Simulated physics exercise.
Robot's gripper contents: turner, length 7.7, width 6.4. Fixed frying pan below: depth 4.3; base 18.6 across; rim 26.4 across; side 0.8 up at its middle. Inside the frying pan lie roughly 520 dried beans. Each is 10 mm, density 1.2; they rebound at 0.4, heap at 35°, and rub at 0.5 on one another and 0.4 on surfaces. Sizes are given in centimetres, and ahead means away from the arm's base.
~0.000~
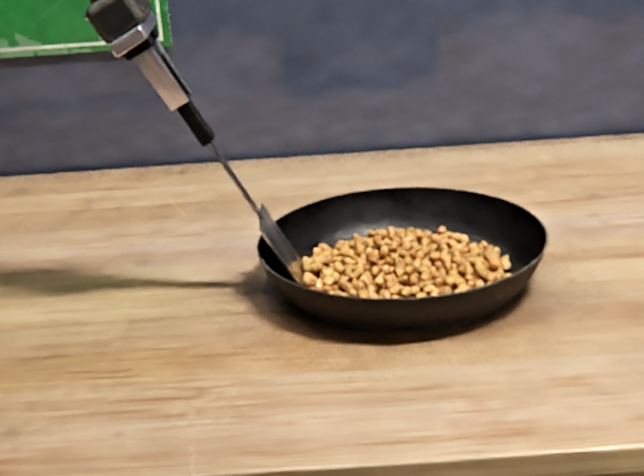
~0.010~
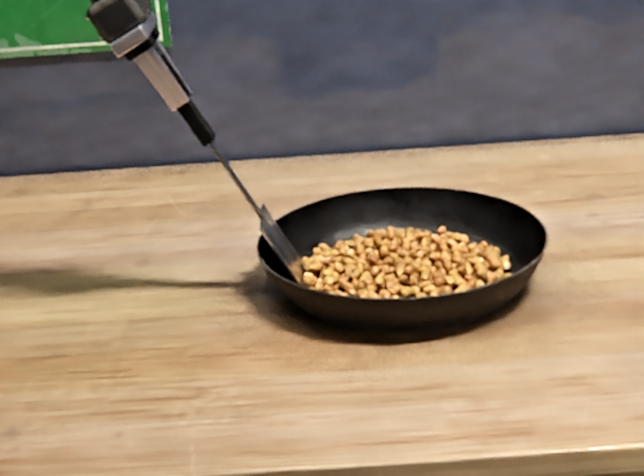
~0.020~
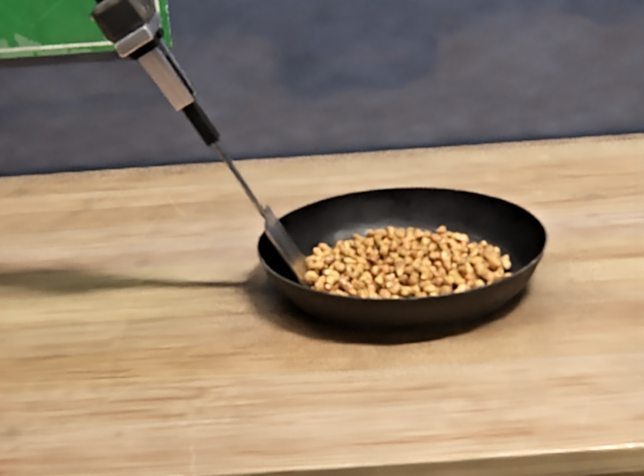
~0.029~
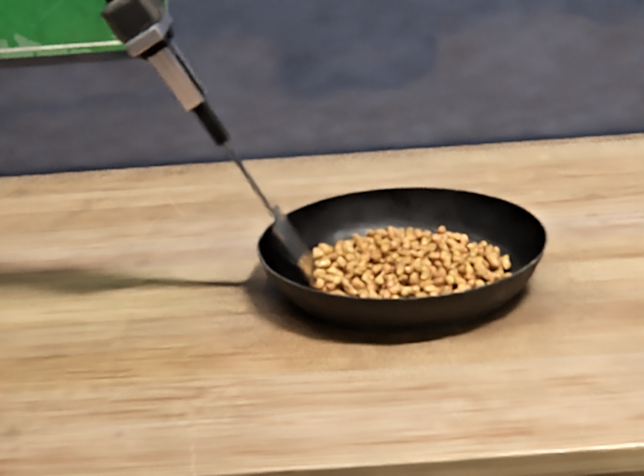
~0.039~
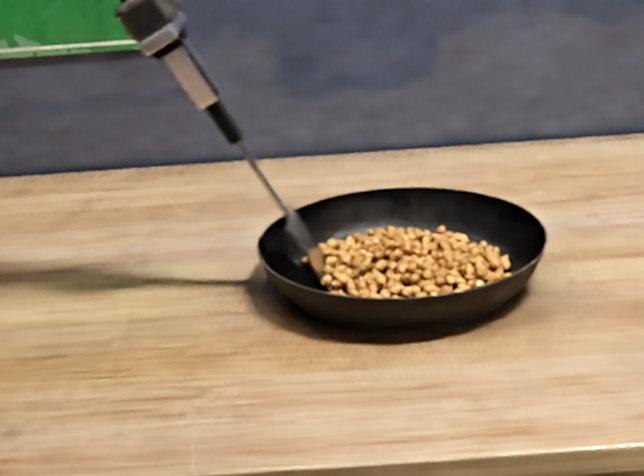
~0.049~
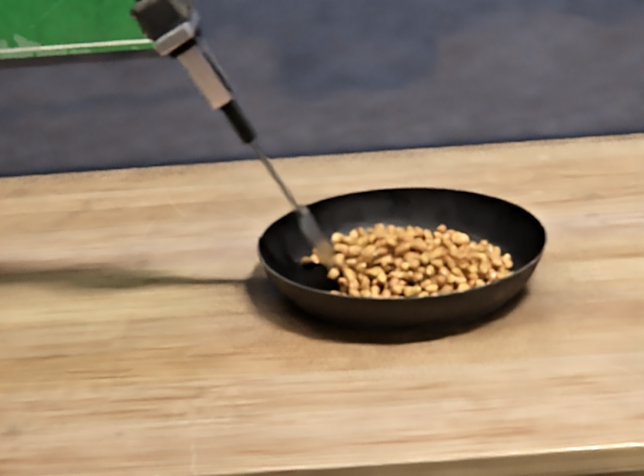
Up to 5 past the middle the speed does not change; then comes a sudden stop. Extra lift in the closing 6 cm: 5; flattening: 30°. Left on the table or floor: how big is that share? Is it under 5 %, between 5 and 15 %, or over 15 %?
It is between 5 and 15 %.
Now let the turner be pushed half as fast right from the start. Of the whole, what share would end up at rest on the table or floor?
Estimated result: Some 0 %.
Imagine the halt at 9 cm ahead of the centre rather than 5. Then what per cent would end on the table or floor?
Then the share is near 15 in a hundred.
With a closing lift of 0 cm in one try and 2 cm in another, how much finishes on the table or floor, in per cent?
Close to 0 and 5 percent respectively.
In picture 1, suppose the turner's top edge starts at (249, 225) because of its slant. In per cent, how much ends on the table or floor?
Roughly 10%.
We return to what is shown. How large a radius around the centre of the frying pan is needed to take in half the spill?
It's around 48 cm.
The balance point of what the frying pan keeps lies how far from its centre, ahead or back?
It sits some 4.0 centimetres ahead of centre.
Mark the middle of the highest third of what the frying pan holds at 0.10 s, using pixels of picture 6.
It is centred close to (430, 252).
By 0.07 s, sloping 62°, highest piece 7 above the table; 523 in the frying pan.
By 0.10 s, sloping 53°, highest piece 9 above the table; 523 in the frying pan.
By 0.31 s, sloping 32°, highest piece 5 above the table; 486 in the frying pan, 31 on the table or floor, 6 on the blade or in flight.
By 1.36 s, sloping 32°, highest piece 5 above the table; 486 in the frying pan, 37 on the table or floor.
Final count, 486 in the frying pan, 37 on the table or floor. That is 7 % on the table or floor.
